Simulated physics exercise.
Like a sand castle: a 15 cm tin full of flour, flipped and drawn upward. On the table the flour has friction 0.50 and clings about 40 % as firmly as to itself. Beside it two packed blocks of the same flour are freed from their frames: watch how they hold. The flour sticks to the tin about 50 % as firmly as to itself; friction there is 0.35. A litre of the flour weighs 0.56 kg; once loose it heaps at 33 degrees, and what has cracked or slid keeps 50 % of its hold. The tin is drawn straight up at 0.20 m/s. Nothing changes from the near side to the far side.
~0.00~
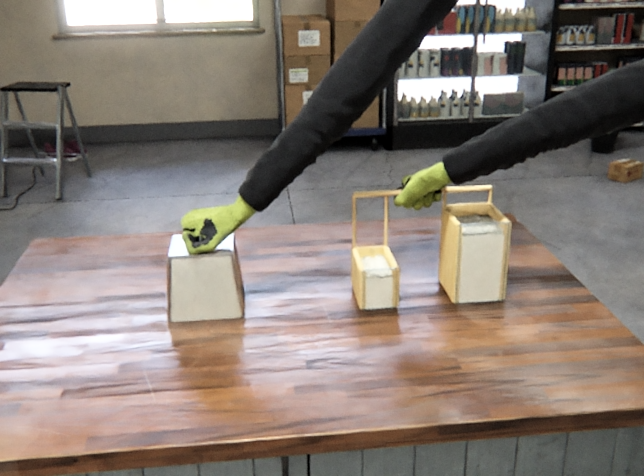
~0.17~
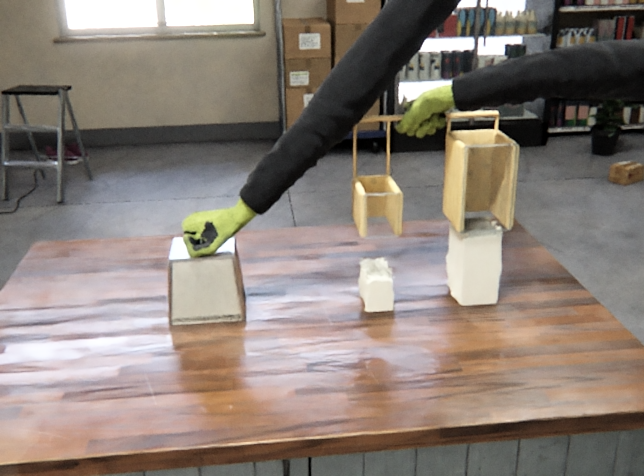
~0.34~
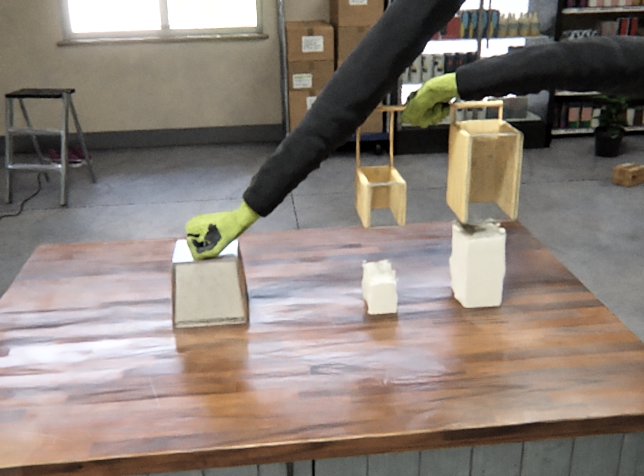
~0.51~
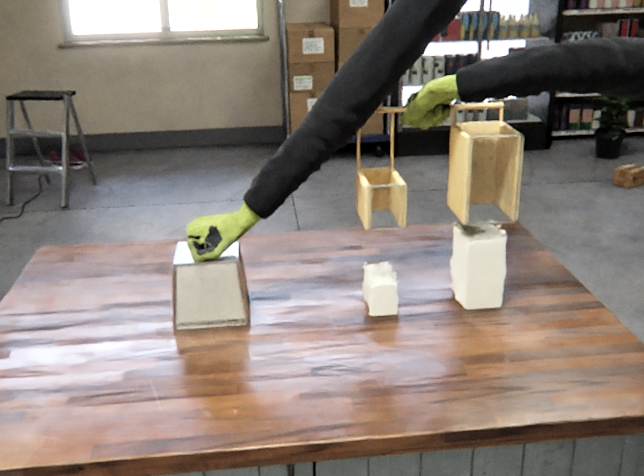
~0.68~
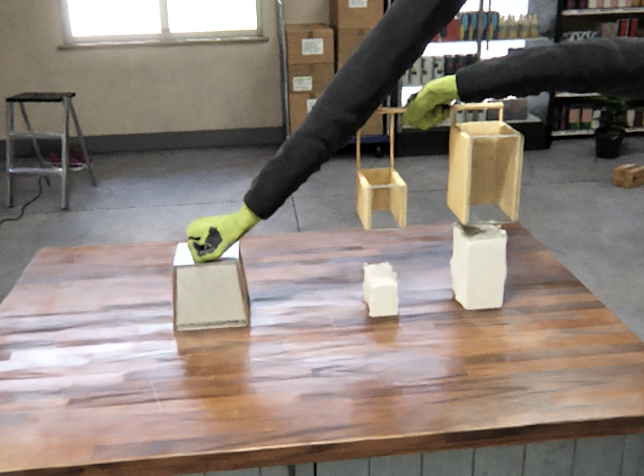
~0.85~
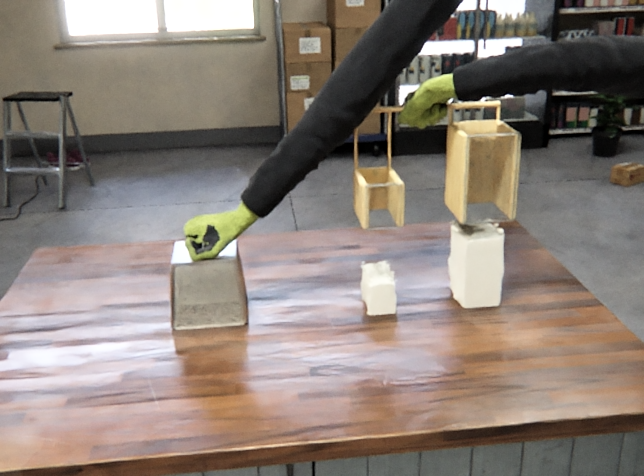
A gloved hand on the right lifts two open wooden boxes together, leaving two white blocks, one short and one tall, standing uncovered on the wooden table. The boxes then hang almost still above them, while the other hand stays on the tapered tin at left, which barely shifts.
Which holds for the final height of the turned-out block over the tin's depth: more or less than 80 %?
It comes out more than 80 %.
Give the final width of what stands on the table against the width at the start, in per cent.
About 100 %.
By 1.22 s, the tin is up by 7.4 cm.
By 1.66 s, the tin is up by 16 cm; what stands on the table is 99 % of the tin's depth.
By 2.09 s, the tin is up by 25 cm; what stands on the table is 99 % of the tin's depth.
By 2.53 s, the tin is up by 27 cm; what stands on the table is 99 % of the tin's depth.
By 2.63 s, at the end, the tin is up by 27 cm; what stands on the table is 99 % of the tin's depth.
